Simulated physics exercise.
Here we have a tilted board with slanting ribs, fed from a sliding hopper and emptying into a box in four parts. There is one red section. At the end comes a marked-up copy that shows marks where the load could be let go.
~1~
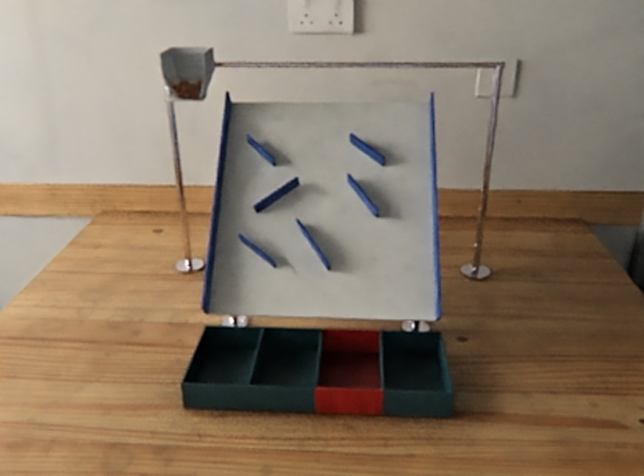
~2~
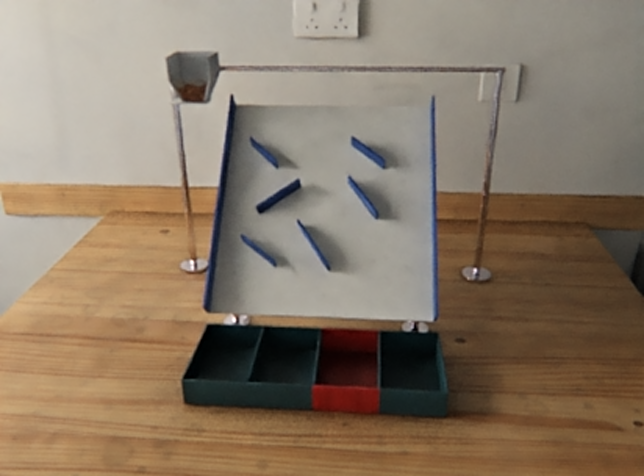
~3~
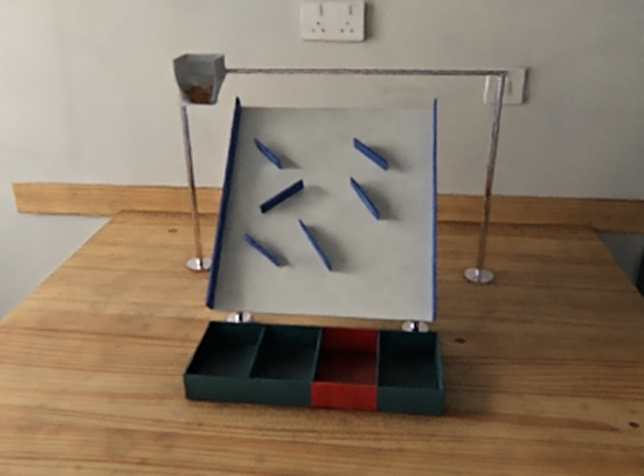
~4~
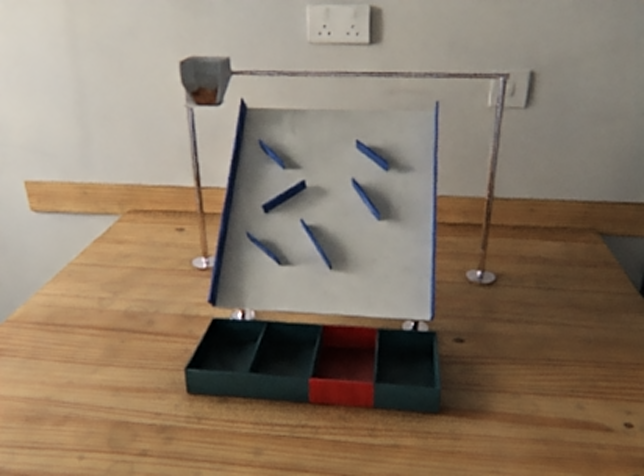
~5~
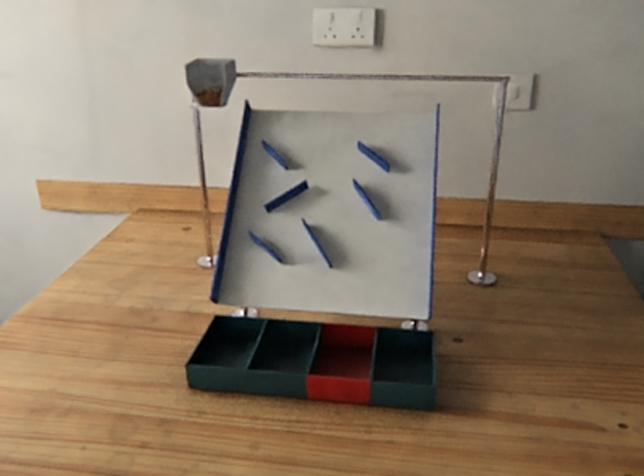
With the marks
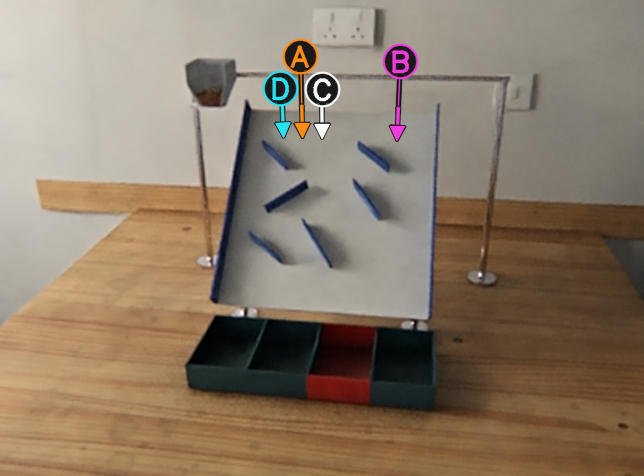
The video shows a tilted board with slanting blue ribs, a small hopper at the upper left of a metal rail, and a four-part box with one red section, while the view shifts slightly and nothing else visibly moves.
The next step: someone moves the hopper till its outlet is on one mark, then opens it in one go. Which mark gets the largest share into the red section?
Take C.
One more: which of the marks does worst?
Mark B.
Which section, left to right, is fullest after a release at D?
The first.
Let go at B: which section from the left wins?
It is the fourth one.
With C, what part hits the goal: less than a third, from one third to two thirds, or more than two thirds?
It is from one third to two thirds.
On the marked copy, mark A meets the board at (302, 132); mark B meets the board at (397, 135); mark C meets the board at (322, 133); mark D meets the board at (283, 131).
For mark A, about a tenth in the red section, the larger part in other sections, about a tenth outside the box.
For mark B, not one piece in the red section, roughly two thirds in other sections, roughly a third outside the box.
For mark C, roughly half in the red section, roughly half in other sections, just a few outside the box.
For mark D, about a tenth in the red section, the larger part in other sections, just a few held on the board, about a tenth outside the box.
